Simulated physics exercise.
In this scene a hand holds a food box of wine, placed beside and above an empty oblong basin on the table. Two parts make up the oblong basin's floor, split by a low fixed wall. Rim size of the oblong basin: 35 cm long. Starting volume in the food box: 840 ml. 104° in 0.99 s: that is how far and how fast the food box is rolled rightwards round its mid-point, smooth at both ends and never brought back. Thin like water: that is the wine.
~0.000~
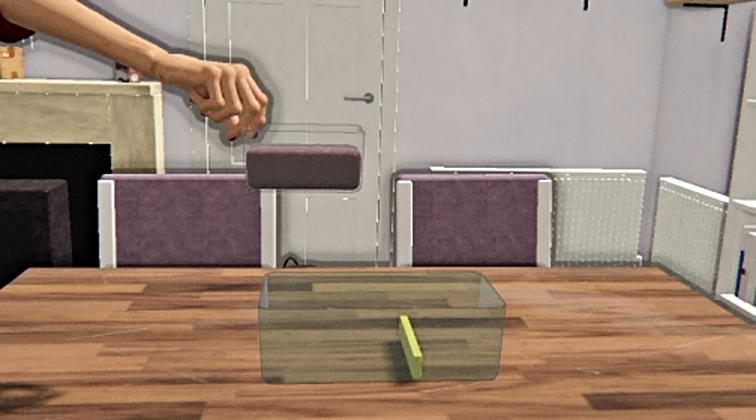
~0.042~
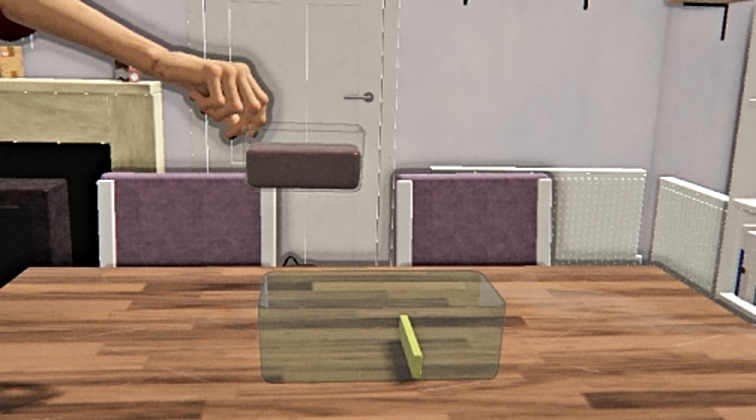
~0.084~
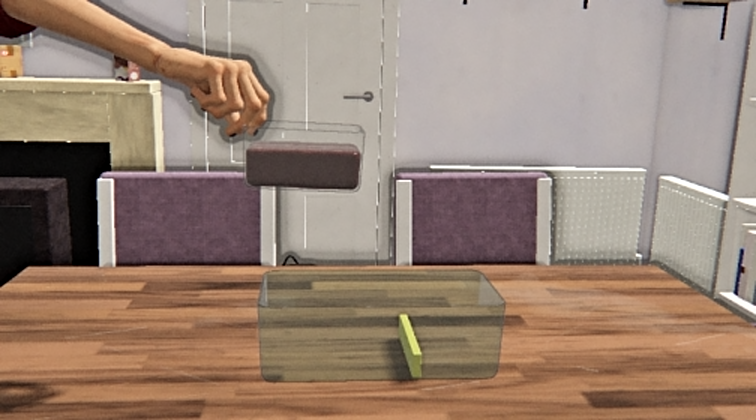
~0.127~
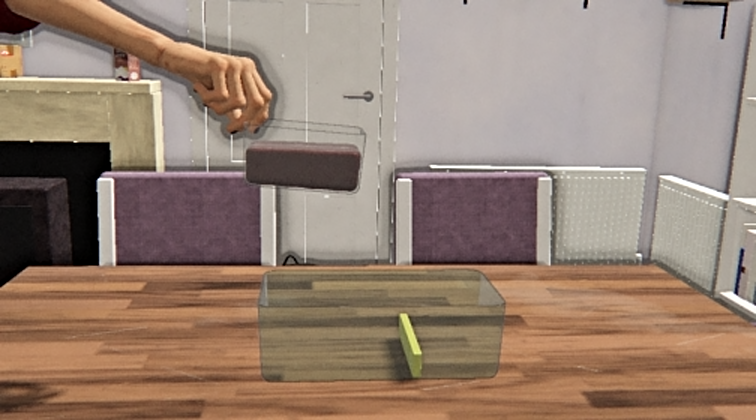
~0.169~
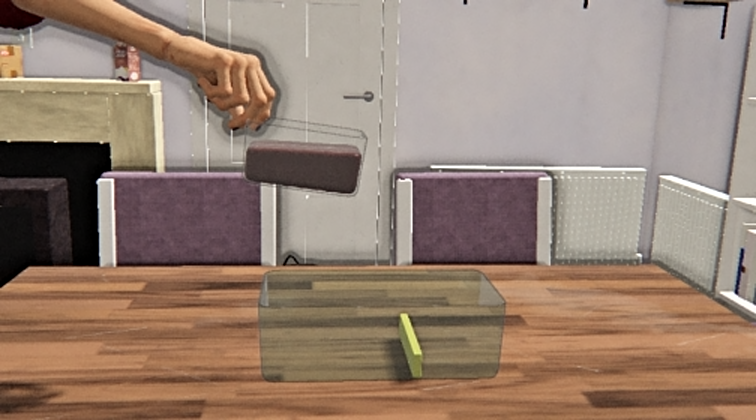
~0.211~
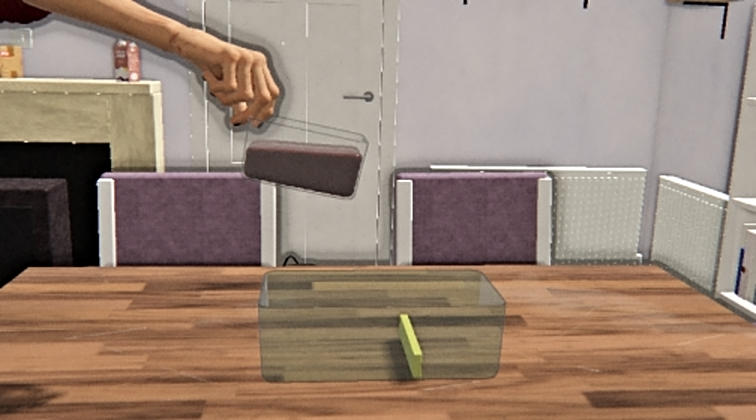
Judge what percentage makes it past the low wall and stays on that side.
Some 44 per cent makes it over and stays.
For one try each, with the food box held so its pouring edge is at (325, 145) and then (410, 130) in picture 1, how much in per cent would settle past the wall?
In turn about 10 and 80 per cent.
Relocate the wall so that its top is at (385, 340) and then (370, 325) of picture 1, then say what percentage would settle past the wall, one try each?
Respectively 65 and 75 %.
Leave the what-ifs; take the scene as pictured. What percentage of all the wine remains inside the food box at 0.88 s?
14 %.
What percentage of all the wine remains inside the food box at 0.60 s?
Roughly 58 percent.
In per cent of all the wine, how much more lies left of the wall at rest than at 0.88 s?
I'd put it at some 24 percent.
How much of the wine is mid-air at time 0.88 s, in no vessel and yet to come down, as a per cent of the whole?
Close to 12 per cent.
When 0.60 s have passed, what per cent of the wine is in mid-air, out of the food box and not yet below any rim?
Near 38 per cent of it all.
After 0.60 s the tilt is 68° and 57 per cent is still to pour, 4 is left of the wall and 0 right of it.
After 0.88 s the tilt is 101° and 14 per cent is still to pour, 29 is left of the wall and 45 right of it.
After 1.17 s the tilt is 104° and 1 per cent is still to pour, 50 is left of the wall and 43 right of it.
After 1.49 s the tilt is 104° and 0 per cent is still to pour, 54 is left of the wall and 44 right of it.
In the end 54 per cent lies left of the wall, 44 right of it and 2 outside.
